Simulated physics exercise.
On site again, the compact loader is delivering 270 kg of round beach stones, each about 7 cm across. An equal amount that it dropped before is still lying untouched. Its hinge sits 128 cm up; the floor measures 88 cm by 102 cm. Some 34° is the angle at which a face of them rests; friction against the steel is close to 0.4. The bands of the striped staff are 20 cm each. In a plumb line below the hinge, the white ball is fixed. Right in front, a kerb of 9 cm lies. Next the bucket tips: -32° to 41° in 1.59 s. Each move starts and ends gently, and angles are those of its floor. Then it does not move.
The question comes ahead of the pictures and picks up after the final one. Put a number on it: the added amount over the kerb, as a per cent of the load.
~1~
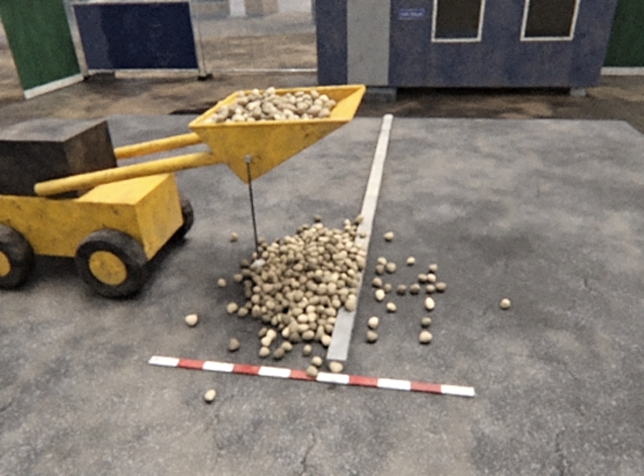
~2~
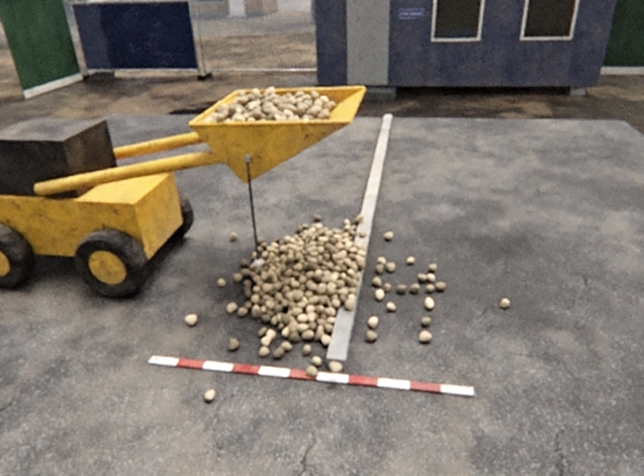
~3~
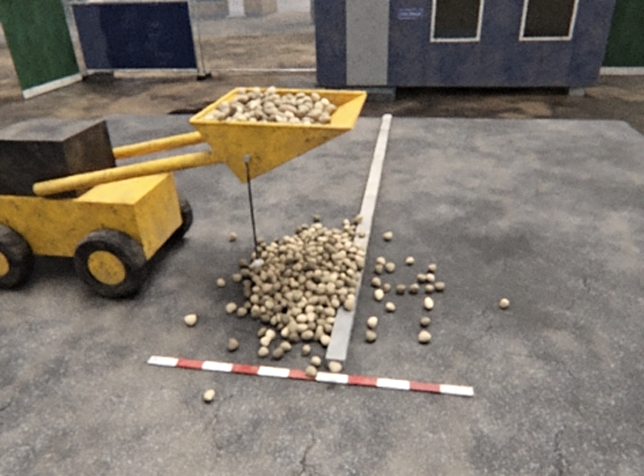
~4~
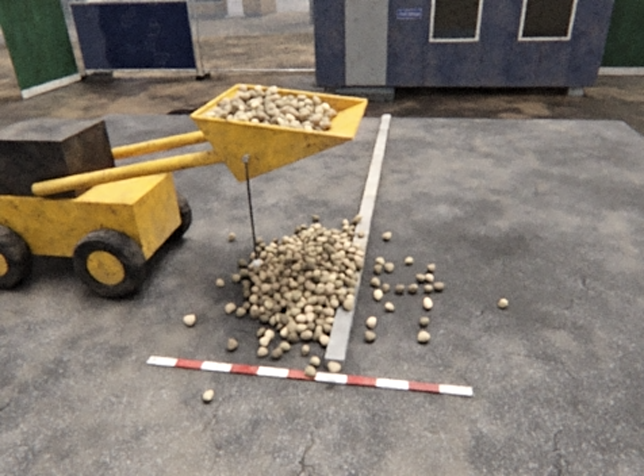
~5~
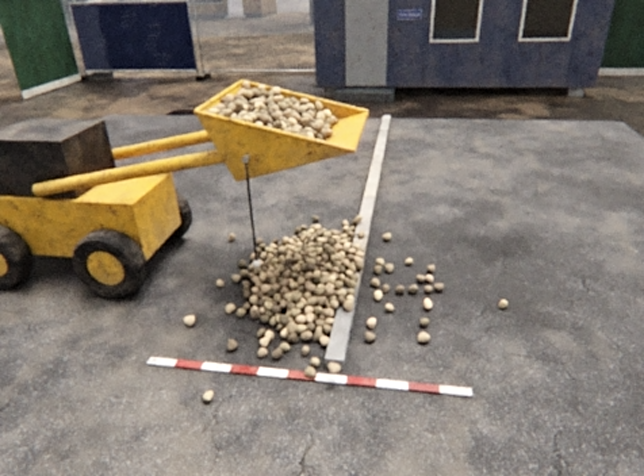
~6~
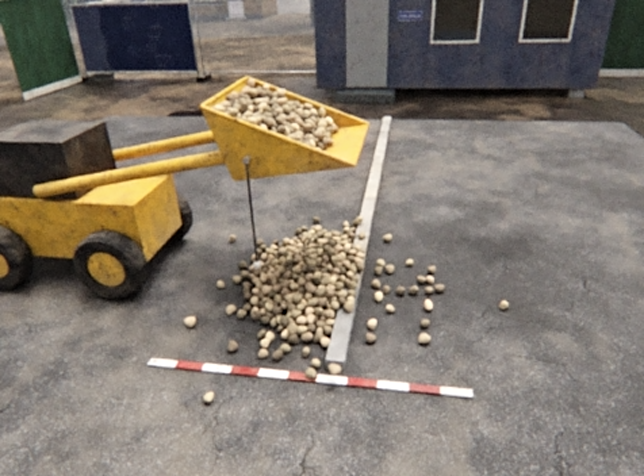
94 percent, roughly.
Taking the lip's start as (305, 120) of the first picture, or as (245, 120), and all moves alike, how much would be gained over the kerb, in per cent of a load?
About 60 per cent from the first spot and 5 per cent from the second.
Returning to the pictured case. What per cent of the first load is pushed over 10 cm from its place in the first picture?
I'd say roughly 5 per cent of them.
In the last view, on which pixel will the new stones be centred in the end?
Around (408, 280).
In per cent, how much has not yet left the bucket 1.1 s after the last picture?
Close to 25 in a hundred.
Then, 0.6 s after the last picture the floor is at 29°; in per cent of one load, 99 in the bucket, 97 on this side of the kerb, 4 over the kerb; the foremost stones are at (439, 299).
Then, 1.1 s after the last picture the floor is at 41°; in per cent of one load, 26 in the bucket, 122 on this side of the kerb, 52 over the kerb; the foremost stones are at (439, 279).
Then, 1.4 s after the last picture the floor is at 41°; in per cent of one load, 0 in the bucket, 109 on this side of the kerb, 91 over the kerb; the foremost stones are at (496, 279).
Then, 3.9 s after the last picture the floor is at 41°; in per cent of one load, 0 in the bucket, 102 on this side of the kerb, 98 over the kerb; the foremost stones are at (586, 291). Net gain over the kerb, 94.
